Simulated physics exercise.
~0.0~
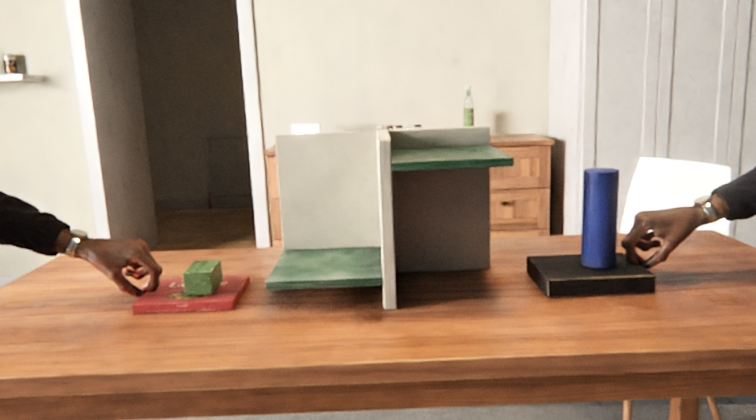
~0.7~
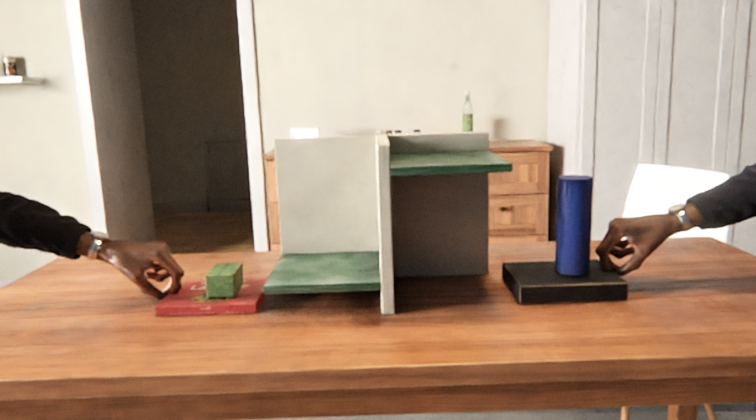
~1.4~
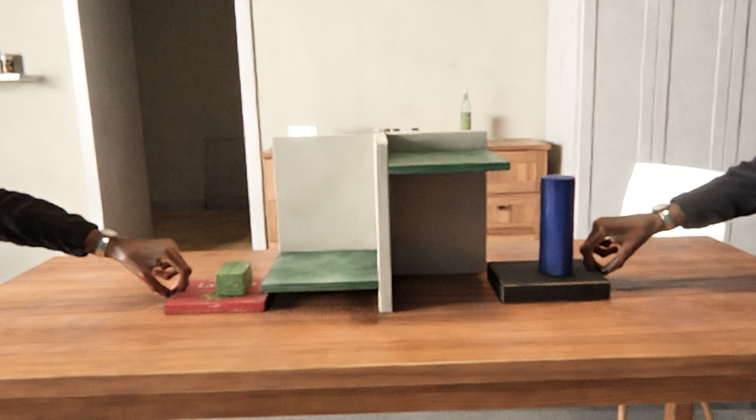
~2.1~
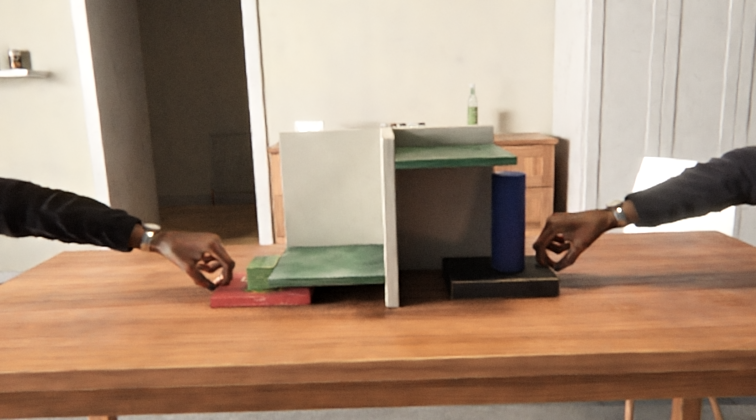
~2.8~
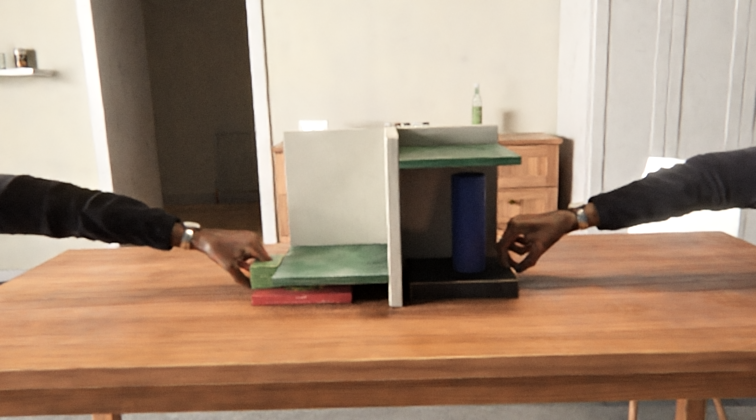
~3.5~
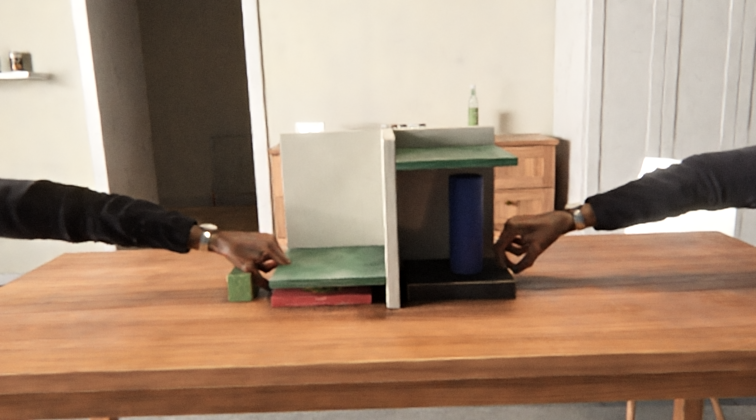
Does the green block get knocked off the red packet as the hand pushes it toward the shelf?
Yes, the green block catches on the low left shelf and is scraped off the red packet, ending up on the table. The blue candle on the other side rides in under its higher shelf untouched.
